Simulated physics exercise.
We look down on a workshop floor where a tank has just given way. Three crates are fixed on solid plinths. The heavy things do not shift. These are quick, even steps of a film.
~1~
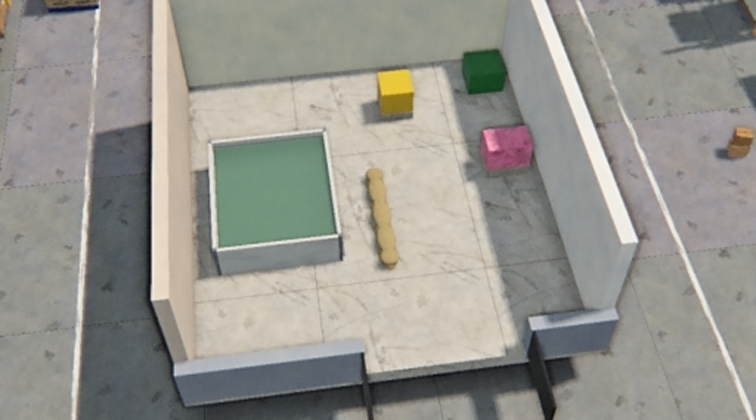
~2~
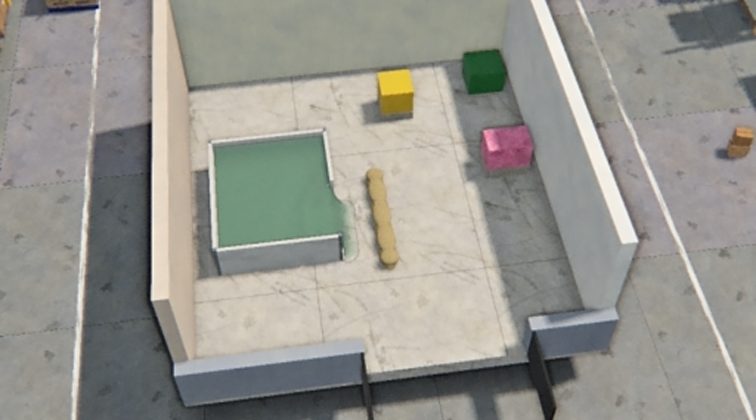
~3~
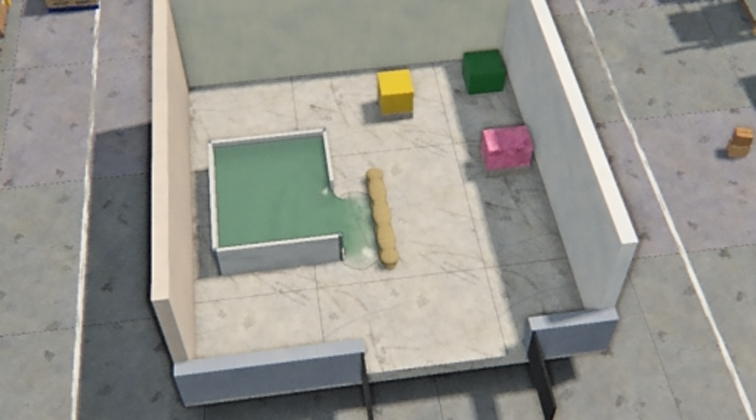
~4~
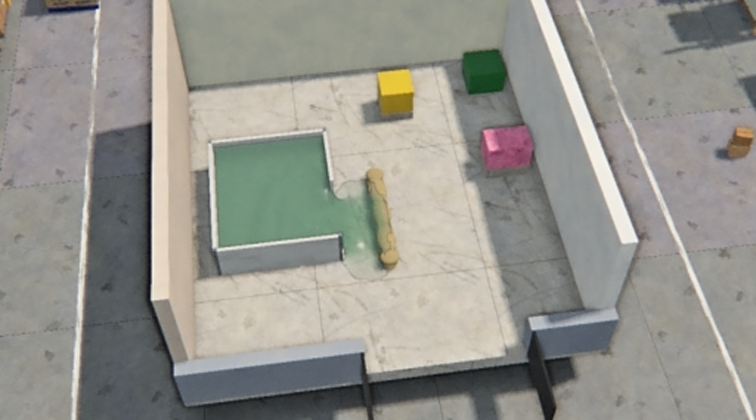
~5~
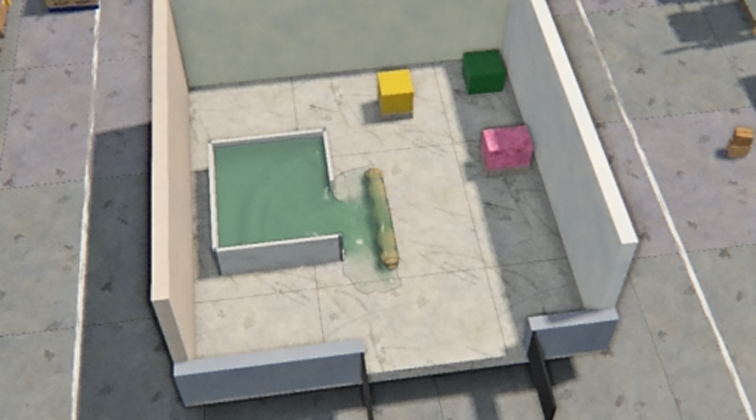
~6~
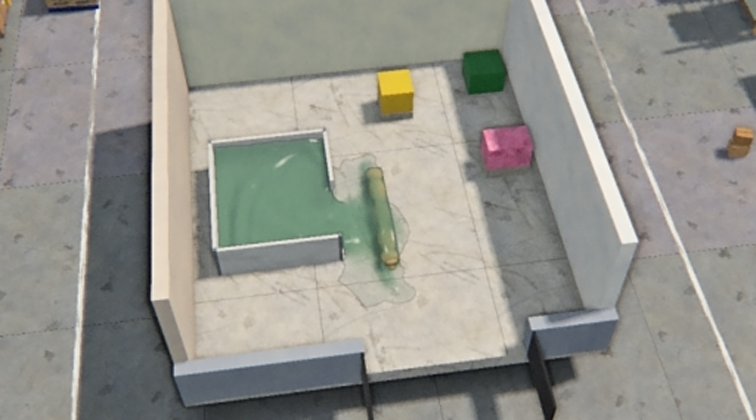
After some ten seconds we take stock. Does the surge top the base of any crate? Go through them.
In the end: The green crate gets wet; the yellow crate stays dry; the pink crate stays dry.
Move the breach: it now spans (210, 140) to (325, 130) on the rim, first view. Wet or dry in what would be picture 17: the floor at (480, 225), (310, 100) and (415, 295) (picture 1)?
In turn: Not flooded, flooded, clear.
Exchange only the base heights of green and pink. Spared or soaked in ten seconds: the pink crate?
In short: Pink takes water.
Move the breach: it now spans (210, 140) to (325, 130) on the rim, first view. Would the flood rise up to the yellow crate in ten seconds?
In short: Yellow crate is wetted.
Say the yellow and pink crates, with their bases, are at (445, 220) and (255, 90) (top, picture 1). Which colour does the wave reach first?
First comes the one in yellow.
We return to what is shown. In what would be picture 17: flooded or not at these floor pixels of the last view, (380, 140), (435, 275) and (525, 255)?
One after the other: Awash, covered, awash.
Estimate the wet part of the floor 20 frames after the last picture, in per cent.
Near 70 in a hundred.
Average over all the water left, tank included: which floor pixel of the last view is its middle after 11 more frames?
Near (317, 217).
A moment on, water covers 30 % of the floor; the green crate not reached, the yellow crate water round its plinth, the pink crate not reached.
Next, water covers 60 % of the floor; the green crate not reached, the yellow crate water round its plinth, the pink crate water round its plinth.
Then, water covers 70 % of the floor; the green crate water round its plinth, the yellow crate water round its plinth, the pink crate water round its plinth.
Later, water covers 85 % of the floor; the green crate water round its plinth, the yellow crate water round its plinth, the pink crate water round its plinth.
In the end, water covers 100 % of the floor; the green crate was topped, the yellow crate stayed above the water, the pink crate stayed above the water.
